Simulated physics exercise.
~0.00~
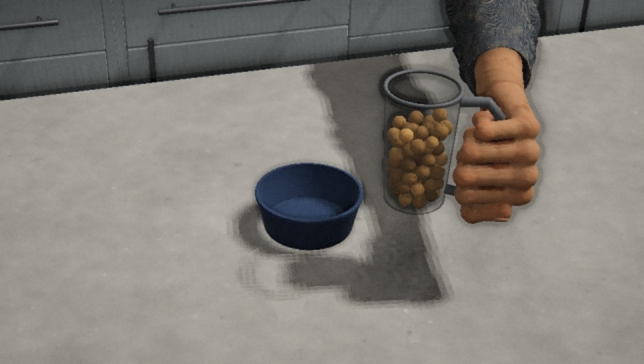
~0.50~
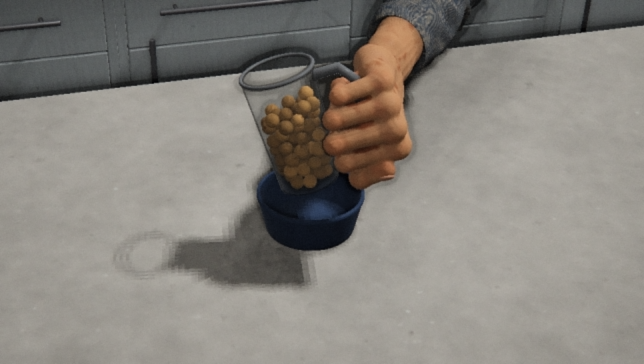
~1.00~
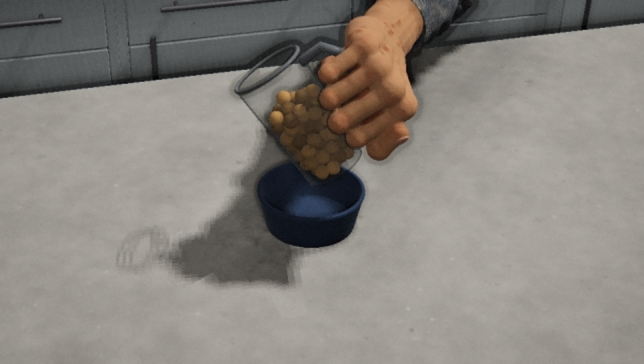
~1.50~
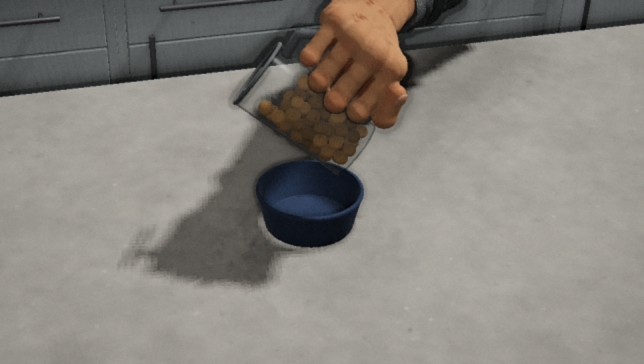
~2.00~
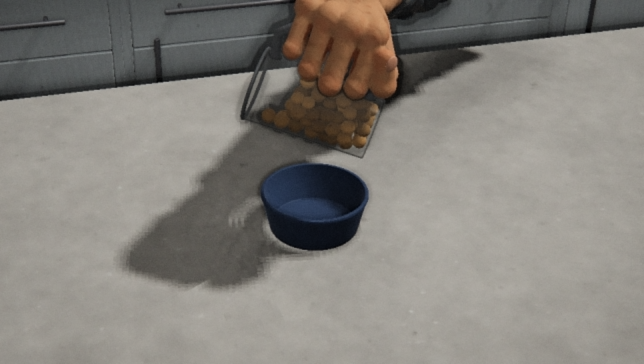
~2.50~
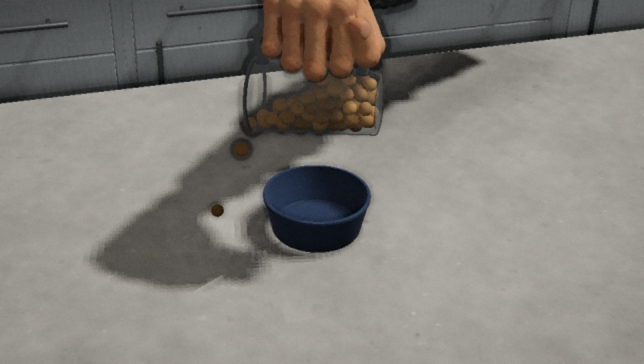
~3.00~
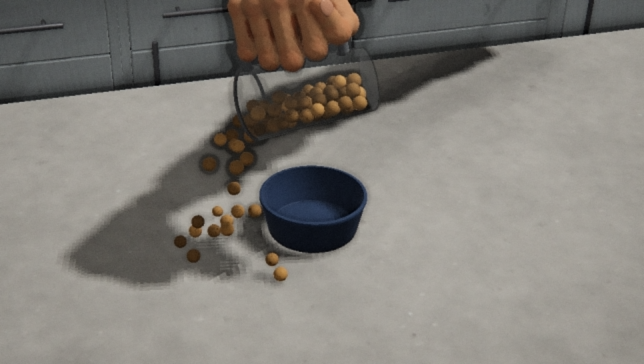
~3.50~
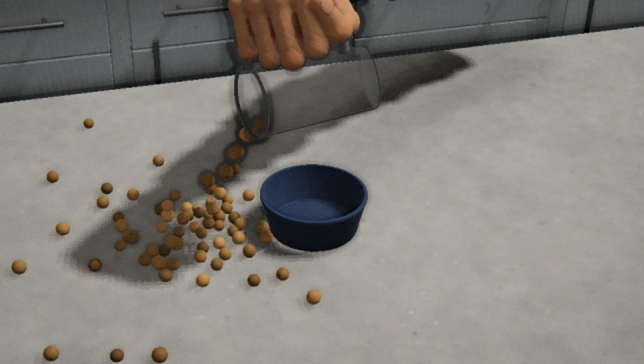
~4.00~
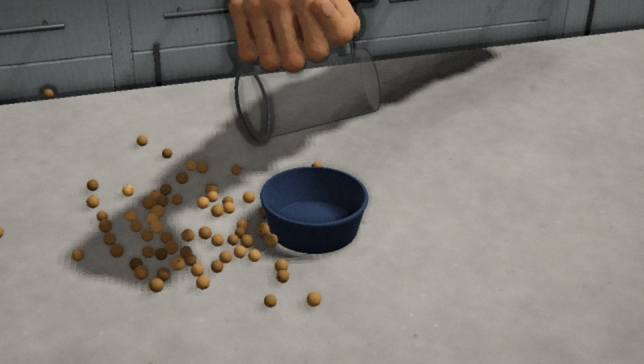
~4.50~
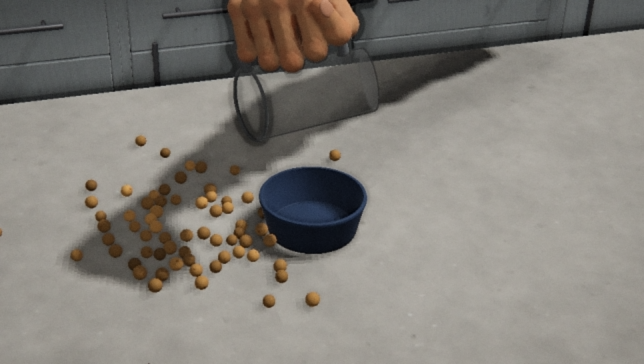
The video shows a hand moving a clear cup of small wooden beads left toward a blue dish on a grey counter and tipping it until the beads spill out to the left of the dish, leaving them scattered across the counter, the dish empty and the emptied cup still held tilted.
